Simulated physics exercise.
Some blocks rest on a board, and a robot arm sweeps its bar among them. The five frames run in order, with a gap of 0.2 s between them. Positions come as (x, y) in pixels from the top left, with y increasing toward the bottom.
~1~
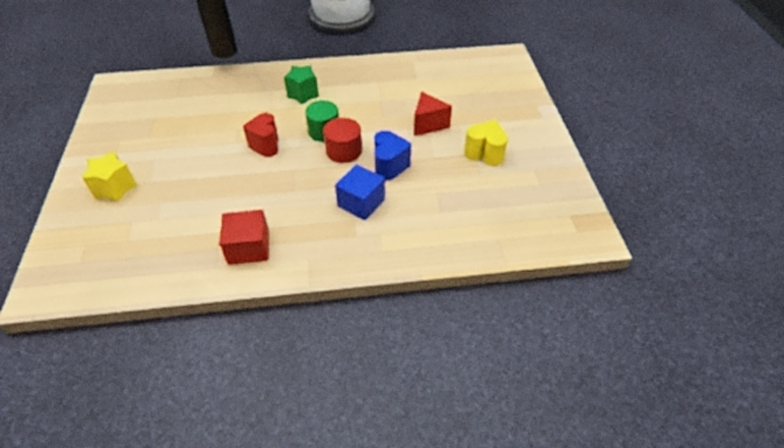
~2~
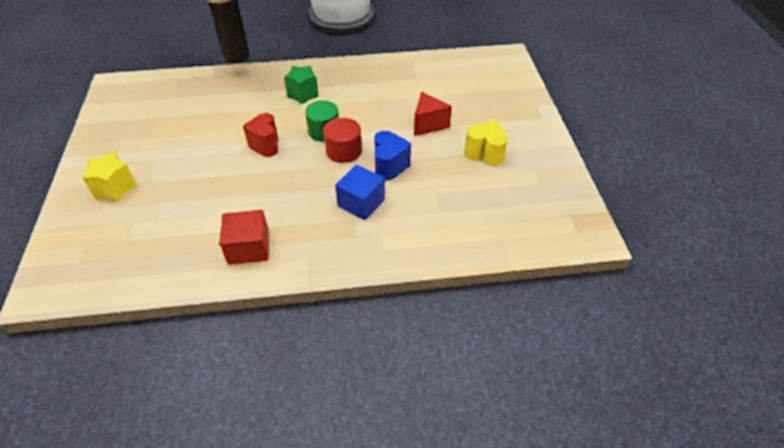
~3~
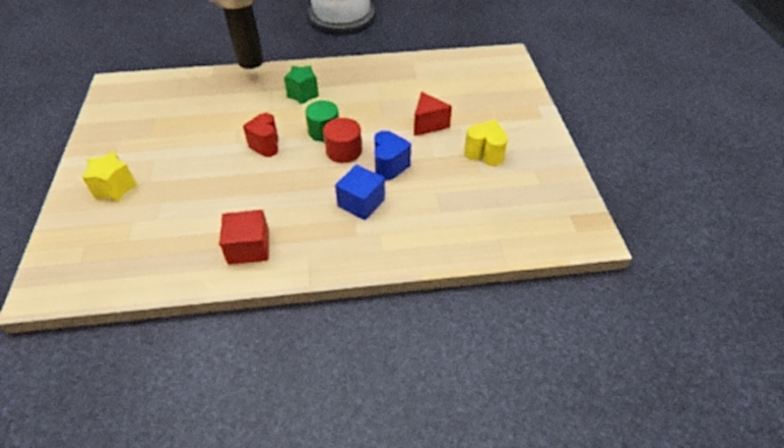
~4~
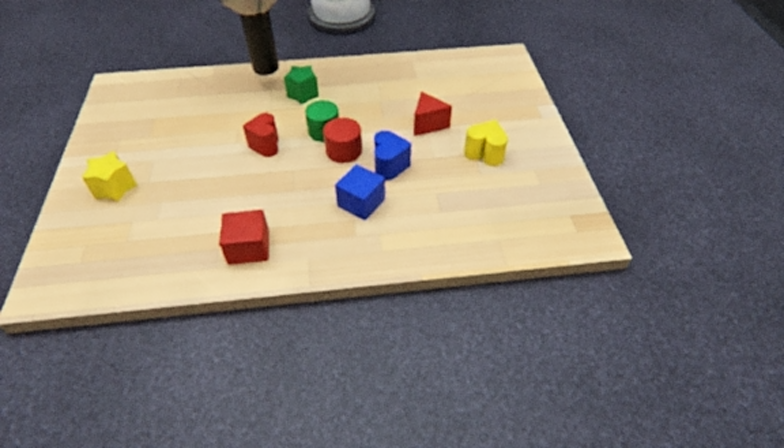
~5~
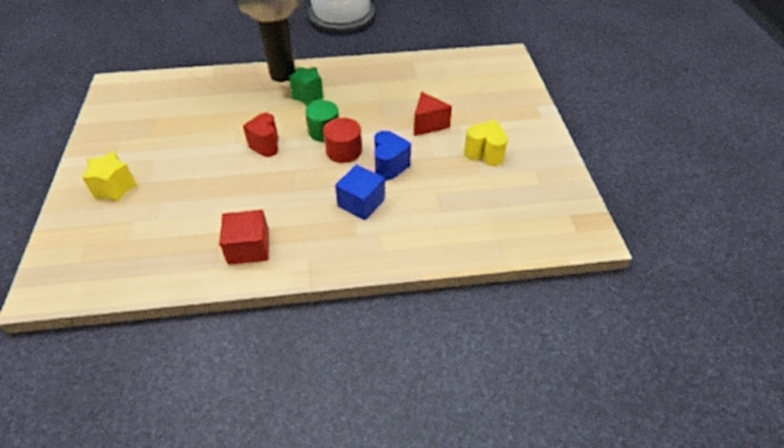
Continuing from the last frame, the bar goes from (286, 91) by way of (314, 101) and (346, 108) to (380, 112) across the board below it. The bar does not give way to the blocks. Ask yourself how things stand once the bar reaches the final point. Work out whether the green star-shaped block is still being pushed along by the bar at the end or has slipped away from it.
In front, I predict.
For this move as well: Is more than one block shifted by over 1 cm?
Going by the path, no.
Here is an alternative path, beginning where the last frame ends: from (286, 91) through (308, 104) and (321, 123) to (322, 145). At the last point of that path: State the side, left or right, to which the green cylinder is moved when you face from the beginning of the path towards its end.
The right.
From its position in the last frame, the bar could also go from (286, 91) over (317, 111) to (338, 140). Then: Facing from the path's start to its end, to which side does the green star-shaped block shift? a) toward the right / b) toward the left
(b)
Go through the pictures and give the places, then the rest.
Bar's lower end (225, 52); green star-shaped block (300, 73); green cylinder (322, 110); red triangular piece (430, 103), in the first frame.
Bar (237, 57); blocks still, in the second frame.
Bar (251, 62); blocks still, in the third frame.
Bar (266, 68); blocks still, in the fourth frame.
Bar (283, 75); green star-shaped block (305, 74); green cylinder (322, 110); red triangular piece (430, 103), in the fifth frame.
What follows on the original path. One third of the way, bar (313, 85); green star-shaped block (336, 84).
Two thirds of the way, bar (345, 93); green star-shaped block (370, 91).
At the end, bar (380, 97); green star-shaped block (406, 95); green cylinder still; red triangular piece (433, 104).
